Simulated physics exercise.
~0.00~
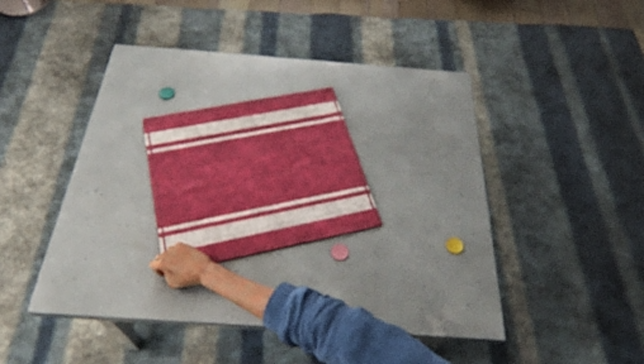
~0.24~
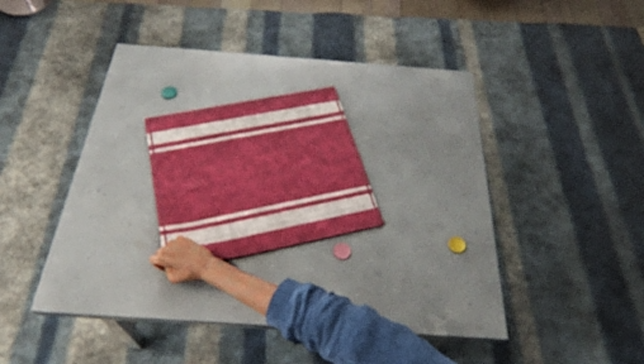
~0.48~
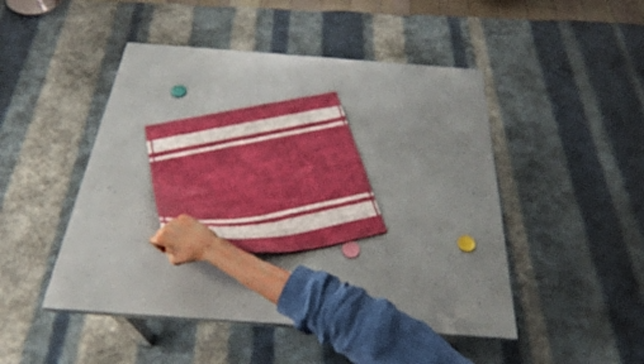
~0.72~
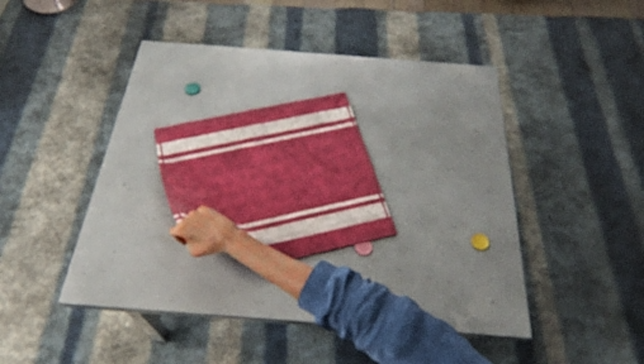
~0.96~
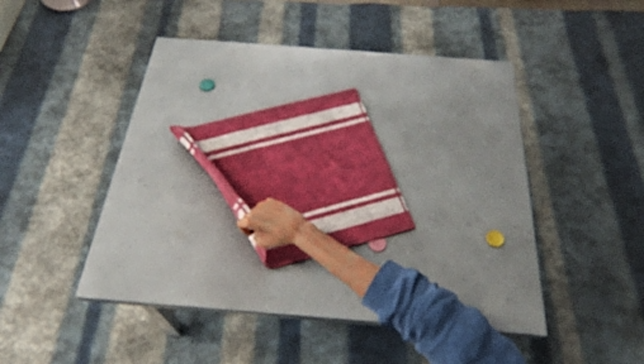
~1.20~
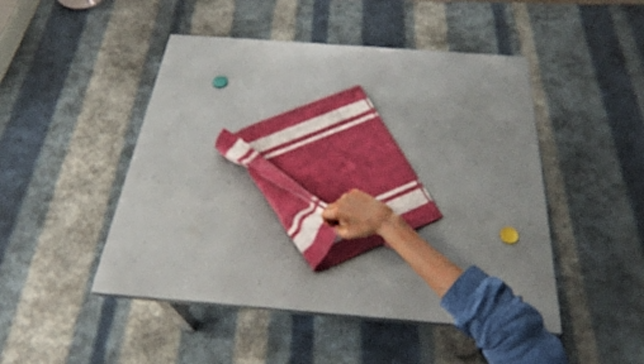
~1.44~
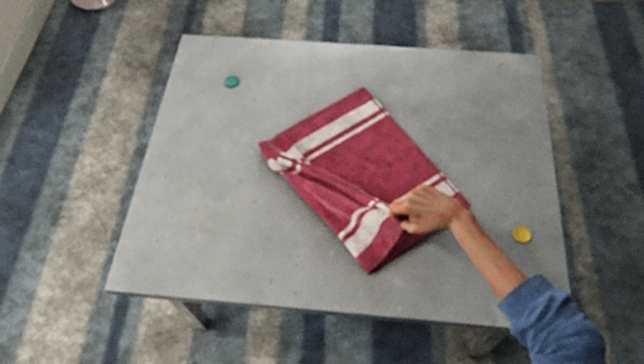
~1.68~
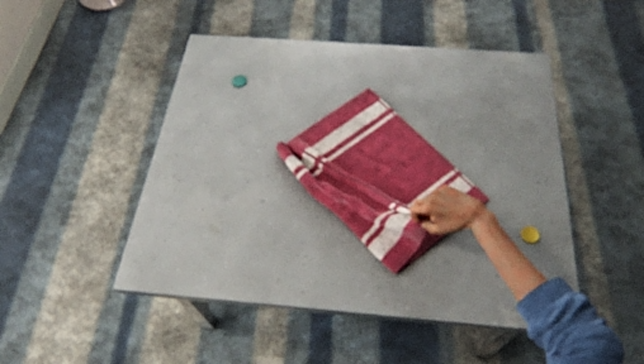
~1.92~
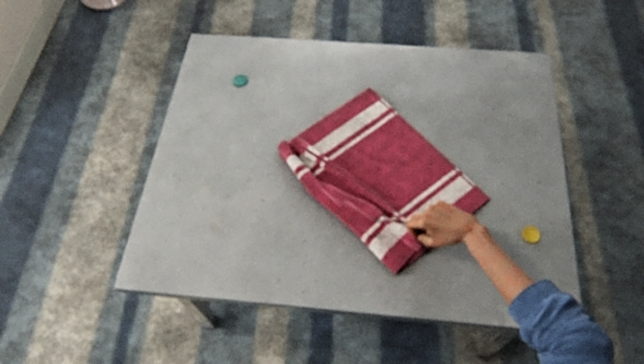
At first, a red tea towel with white stripes lies flat on a grey table, with a teal cap at upper left and pink and yellow tokens toward the lower right. A hand in a blue sleeve pinches the towel's lower left corner. It draws the corner inward and to the right, folding the left side over the rest as the cloth shifts and covers the pink token. The hand carries on rightward, then sets the corner down near the lower right edge. The towel ends partly folded and rumpled, the teal and yellow pieces still uncovered.
